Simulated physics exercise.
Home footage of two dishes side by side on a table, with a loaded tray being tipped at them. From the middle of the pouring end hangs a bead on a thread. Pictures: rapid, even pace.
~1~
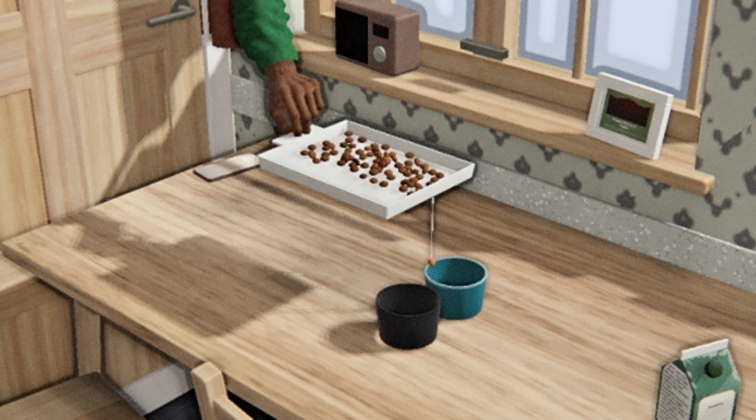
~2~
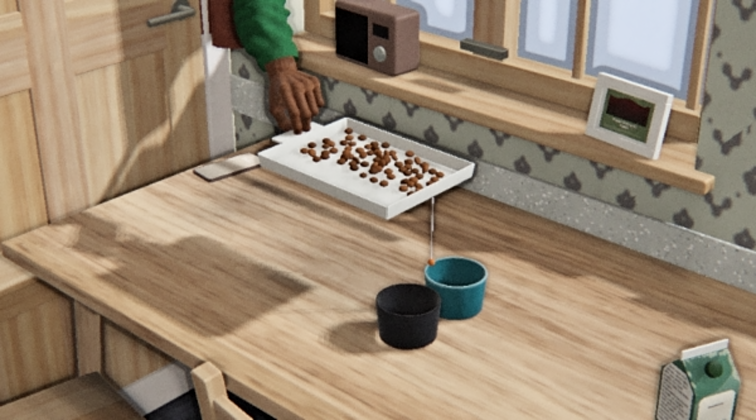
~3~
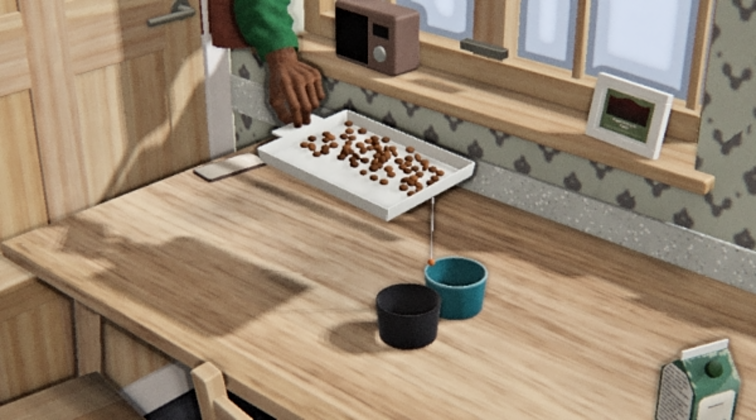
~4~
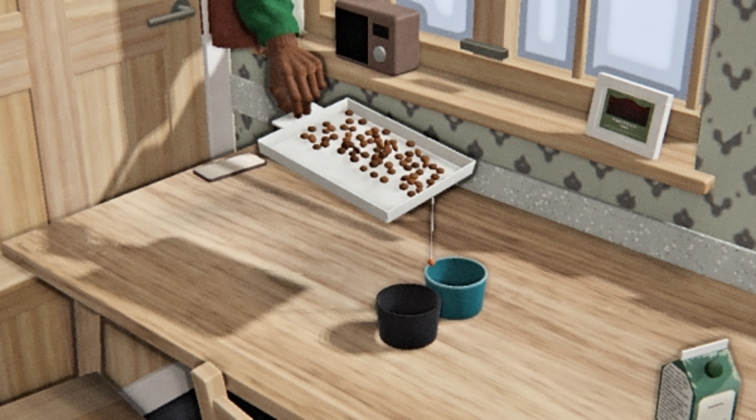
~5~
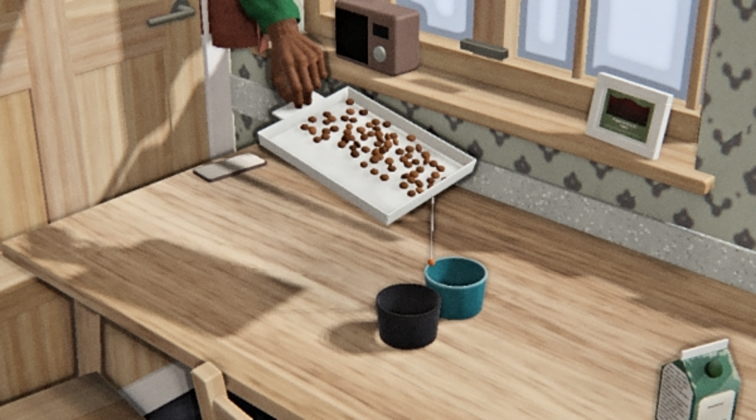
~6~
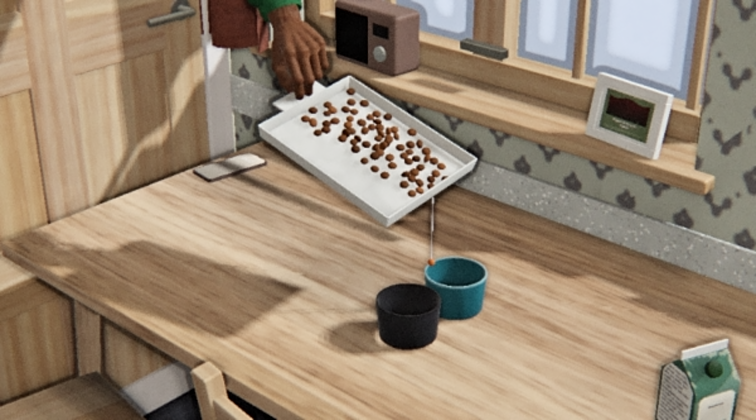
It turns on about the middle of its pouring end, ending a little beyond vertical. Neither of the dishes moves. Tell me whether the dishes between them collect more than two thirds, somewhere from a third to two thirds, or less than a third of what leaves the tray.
Between them they collect more than two thirds.
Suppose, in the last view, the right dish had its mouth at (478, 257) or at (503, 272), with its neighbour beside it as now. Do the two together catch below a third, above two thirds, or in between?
Under a third, then less than a third.
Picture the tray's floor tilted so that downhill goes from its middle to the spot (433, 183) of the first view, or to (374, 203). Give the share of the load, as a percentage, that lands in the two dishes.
Shares: 20 %, then 60 %.
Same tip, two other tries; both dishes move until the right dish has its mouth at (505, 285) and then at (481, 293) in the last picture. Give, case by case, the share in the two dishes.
The first try yields 0% and the second yields 10%.
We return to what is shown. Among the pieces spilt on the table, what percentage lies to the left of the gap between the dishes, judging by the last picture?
I'd say some 50 in a hundred.
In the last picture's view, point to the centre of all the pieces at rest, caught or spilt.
About pixel (406, 331).
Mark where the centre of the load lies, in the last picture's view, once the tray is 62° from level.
Roughly at (404, 198).
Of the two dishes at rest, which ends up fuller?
The leftmost one.
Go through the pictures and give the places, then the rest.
The first picture shows corners of the pouring end (387, 205) and (472, 164), level; middle of the load (377, 161), bits of dog kibble; left dish (433, 325); right dish (479, 297); bead on its thread (431, 262).
The second picture shows corners of the pouring end (387, 206) and (472, 164), level; middle of the load (377, 160).
The third picture shows corners of the pouring end (388, 208) and (472, 163), tipped barely, lowest at the left corner; middle of the load (377, 156).
The fourth picture shows corners of the pouring end (388, 211) and (473, 161), tipped a little, lowest at the left corner; middle of the load (377, 150).
The fifth picture shows corners of the pouring end (388, 213) and (473, 160), tipped a little, lowest at the left corner; middle of the load (377, 144).
The sixth picture shows corners of the pouring end (388, 216) and (474, 159), tipped clearly, lowest at the left corner; middle of the load (378, 139); left dish (433, 325); right dish (479, 297).
Just after the last frame, tray tipped steeply; every one on the tray.
A moment on, tray tipped past a quarter turn; roughly a third on the tray; roughly half in the left dish; about a tenth outside both; about a tenth in the air.
Further on, tray tipped past a quarter turn; the larger part in the left dish; roughly a quarter outside both.
When it is over, tray tipped past a quarter turn; the larger part in the left dish; not one in the right dish; roughly a quarter outside both.
